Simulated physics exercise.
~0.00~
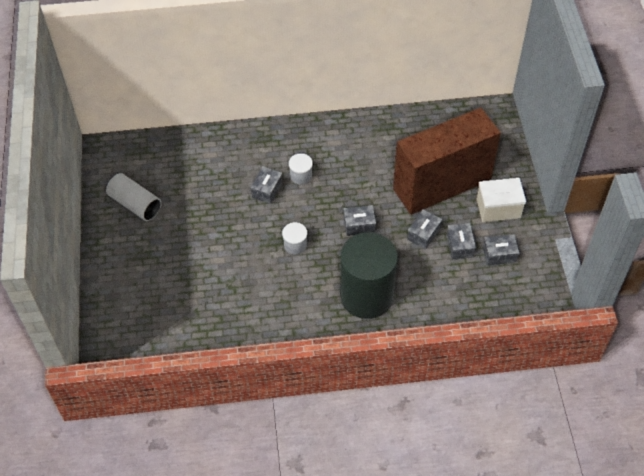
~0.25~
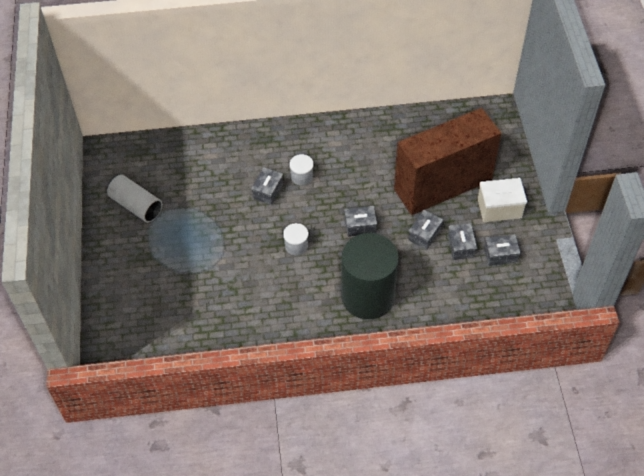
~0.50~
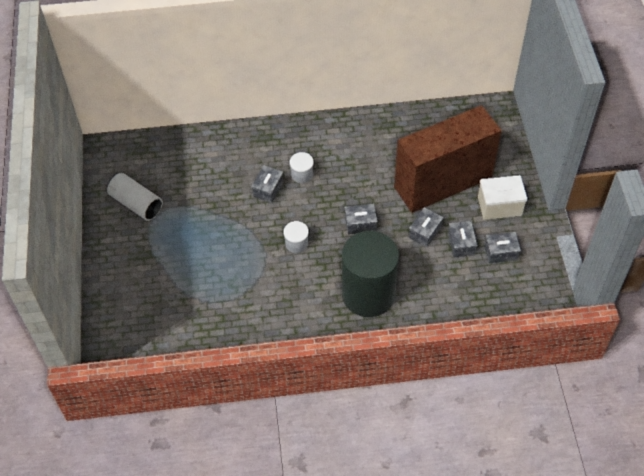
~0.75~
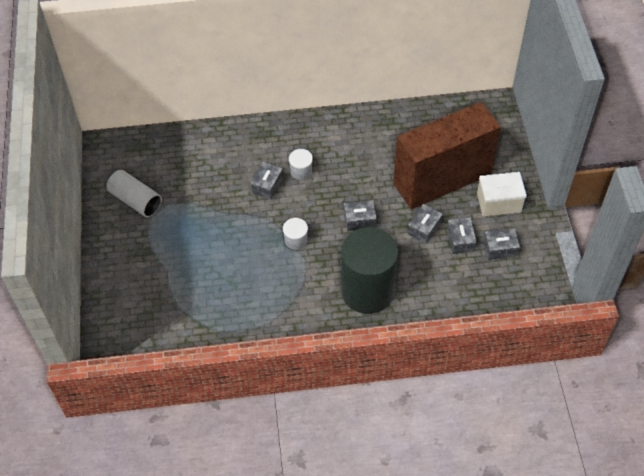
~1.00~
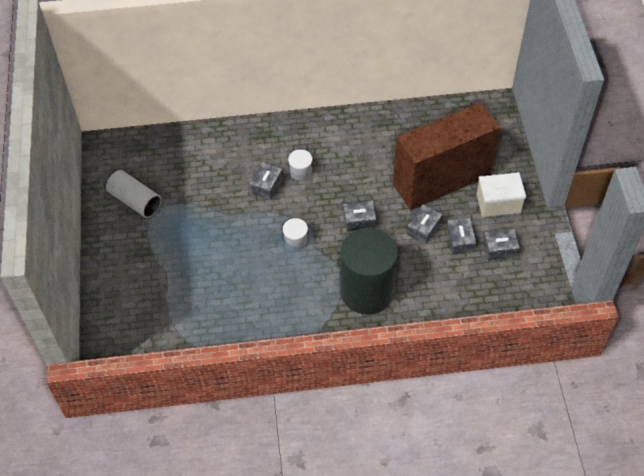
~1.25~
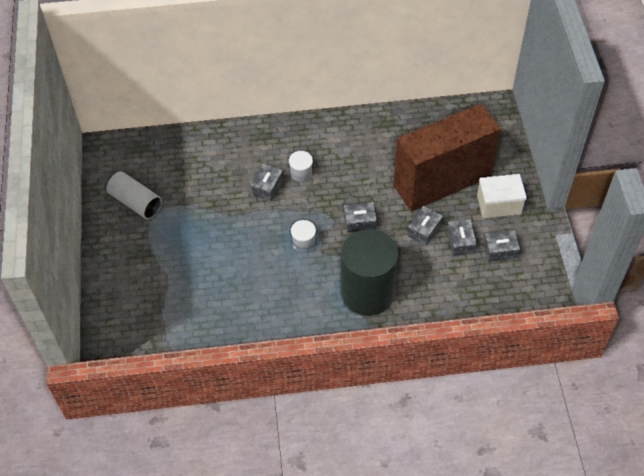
The footage shows water spreading from a grey pipe across the dark paved floor of a walled enclosure, widening toward the near brick wall and a dark green cylinder, while one white pail shifts slightly right and the other objects stay still.
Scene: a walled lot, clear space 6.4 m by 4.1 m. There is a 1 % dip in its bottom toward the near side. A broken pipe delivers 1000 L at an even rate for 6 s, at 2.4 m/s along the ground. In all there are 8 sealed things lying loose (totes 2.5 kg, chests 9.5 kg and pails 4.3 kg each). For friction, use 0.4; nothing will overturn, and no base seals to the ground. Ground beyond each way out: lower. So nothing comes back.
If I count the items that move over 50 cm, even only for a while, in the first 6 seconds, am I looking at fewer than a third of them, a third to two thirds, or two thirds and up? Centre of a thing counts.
It falls in the middle third.
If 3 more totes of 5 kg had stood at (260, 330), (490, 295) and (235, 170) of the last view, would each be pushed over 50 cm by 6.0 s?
Order kept: Too far; too far; not that far.
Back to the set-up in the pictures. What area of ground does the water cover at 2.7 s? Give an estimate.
My estimate is roughly 10.5 m2.
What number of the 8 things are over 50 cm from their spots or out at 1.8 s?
1 in all.
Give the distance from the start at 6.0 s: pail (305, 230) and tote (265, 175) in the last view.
In order: 300 cm and 0 cm.
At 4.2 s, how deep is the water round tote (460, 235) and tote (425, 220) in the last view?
I'd put it at 3 cm and 4 cm respectively.
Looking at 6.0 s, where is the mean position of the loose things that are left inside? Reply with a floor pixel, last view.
Somewhere near (435, 207).
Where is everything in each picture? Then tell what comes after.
A pail at (295, 233), on the bottom; a tote at (425, 224), on the bottom; 0.0 m2 under water; 0 of 8 have shifted, in the first frame.
A pail at (296, 233) rests on the ground; a tote at (426, 225), on the bottom; water covers 0.7 m2; 0 of 8 have shifted, in the second frame.
A pail at (296, 231) rests on the ground; a tote at (426, 222), on the bottom; water covers 1.6 m2; 0 of 8 have shifted, in the third frame.
A pail at (295, 228) rests on the ground; a tote at (426, 219) rests on the ground; water covers 2.9 m2; 0 of 8 have shifted, in the fourth frame.
A pail at (295, 228) rests on the ground; a tote at (425, 220), on the bottom; water covers 4.4 m2; 0 of 8 have shifted, in the fifth frame.
A pail at (303, 230), on the bottom, 11 cm from its start; a tote at (426, 221) rests on the ground; water covers 5.5 m2; 1 of 8 have shifted, in the sixth frame.
After 1.8 s 1 of 8 are over 50 cm from their spots; 0 afloat.
After 2.7 s 1 of 8 are over 50 cm from their spots; 0 afloat.
After 4.2 s 2 of 8 are over 50 cm from their spots; 3 afloat.
After 6.0 s 5 of 8 are over 50 cm from their spots, and 5 have been at some point; 3 afloat.
